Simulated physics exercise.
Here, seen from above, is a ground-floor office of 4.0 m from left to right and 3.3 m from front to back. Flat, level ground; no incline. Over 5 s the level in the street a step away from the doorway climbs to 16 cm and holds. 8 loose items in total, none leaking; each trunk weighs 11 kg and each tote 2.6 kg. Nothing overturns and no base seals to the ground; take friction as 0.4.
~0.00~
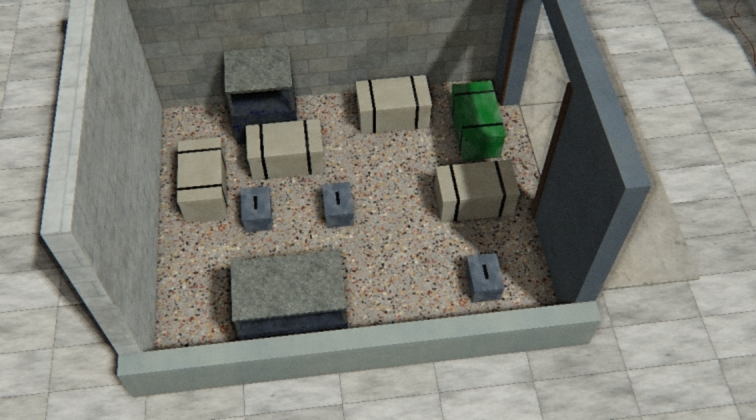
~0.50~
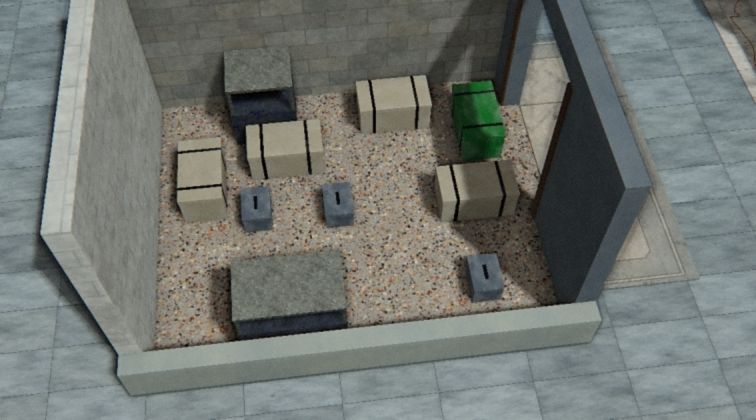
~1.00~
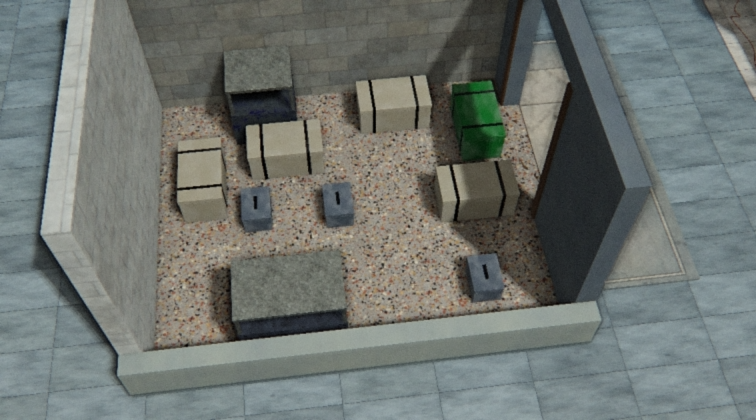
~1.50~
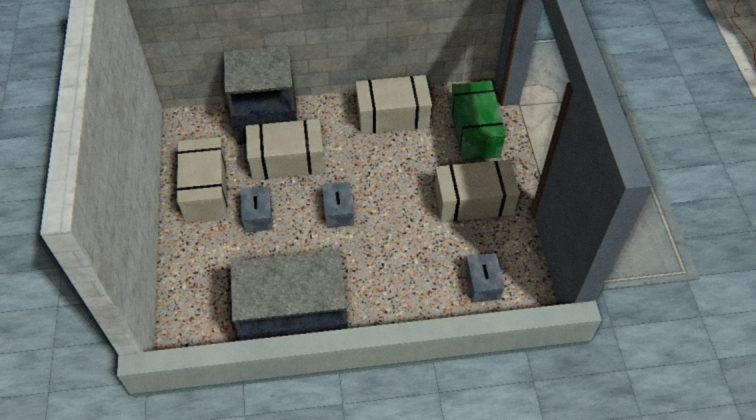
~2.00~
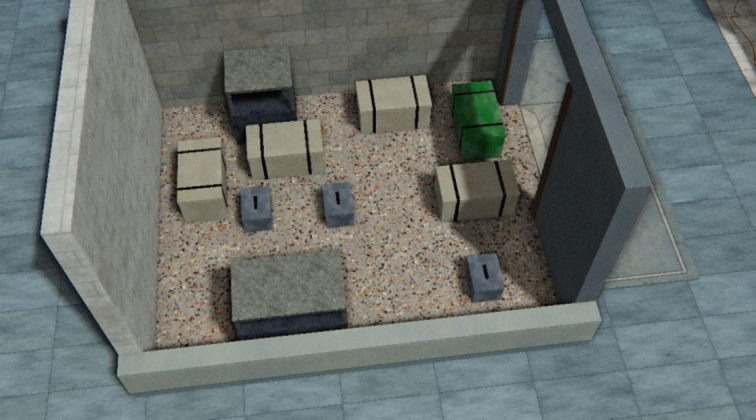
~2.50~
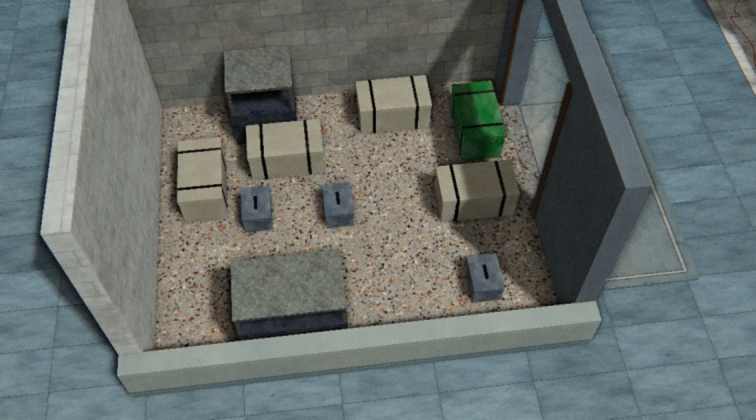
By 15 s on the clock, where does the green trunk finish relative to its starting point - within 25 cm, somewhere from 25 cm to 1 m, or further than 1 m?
The green trunk finishes further than 1 m from its start.
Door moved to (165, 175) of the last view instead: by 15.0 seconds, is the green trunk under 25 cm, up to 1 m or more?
Result for the green trunk - displaced a long way.
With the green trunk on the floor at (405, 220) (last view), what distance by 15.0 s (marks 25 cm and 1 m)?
I'd say it goes a long distance.
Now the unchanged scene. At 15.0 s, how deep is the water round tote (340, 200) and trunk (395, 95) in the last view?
Roughly 16 and 15 cm.
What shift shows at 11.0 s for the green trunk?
I'd guess some 300 cm by then.
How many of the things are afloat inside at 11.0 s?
8.
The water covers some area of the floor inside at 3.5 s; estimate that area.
Flooded: Near 1.0 m2.
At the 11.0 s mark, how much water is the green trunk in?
Near 13 cm deep.
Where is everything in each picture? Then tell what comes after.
In the first picture, the green trunk at (479, 109) rests on the ground; 0.0 m2 under water; 0 of 8 have shifted.
In the second picture, the green trunk at (479, 109) rests on the ground; 0.0 m2 under water; 0 of 8 have shifted.
In the third picture, the green trunk at (479, 109), on the bottom; water covers 0.0 m2; 0 of 8 have shifted.
In the fourth picture, the green trunk at (479, 109) rests on the ground; water covers 0.0 m2; 0 of 8 have shifted.
In the fifth picture, the green trunk at (479, 109), on the bottom; 0.0 m2 under water; 0 of 8 have shifted.
In the sixth picture, the green trunk at (479, 109) rests on the ground; water covers 0.0 m2; 0 of 8 have shifted.
After 3.5 s the green trunk is near (470, 109), 0.1 m from its start, aground; 0 afloat.
After 6.8 s the green trunk is near (369, 111), 1.2 m from its start, afloat; 4 afloat.
After 11.0 s the green trunk is near (243, 247), 3.0 m from its start, afloat; 8 afloat.
After 15.0 s the green trunk is near (205, 263), 3.4 m from its start, afloat; 8 afloat.
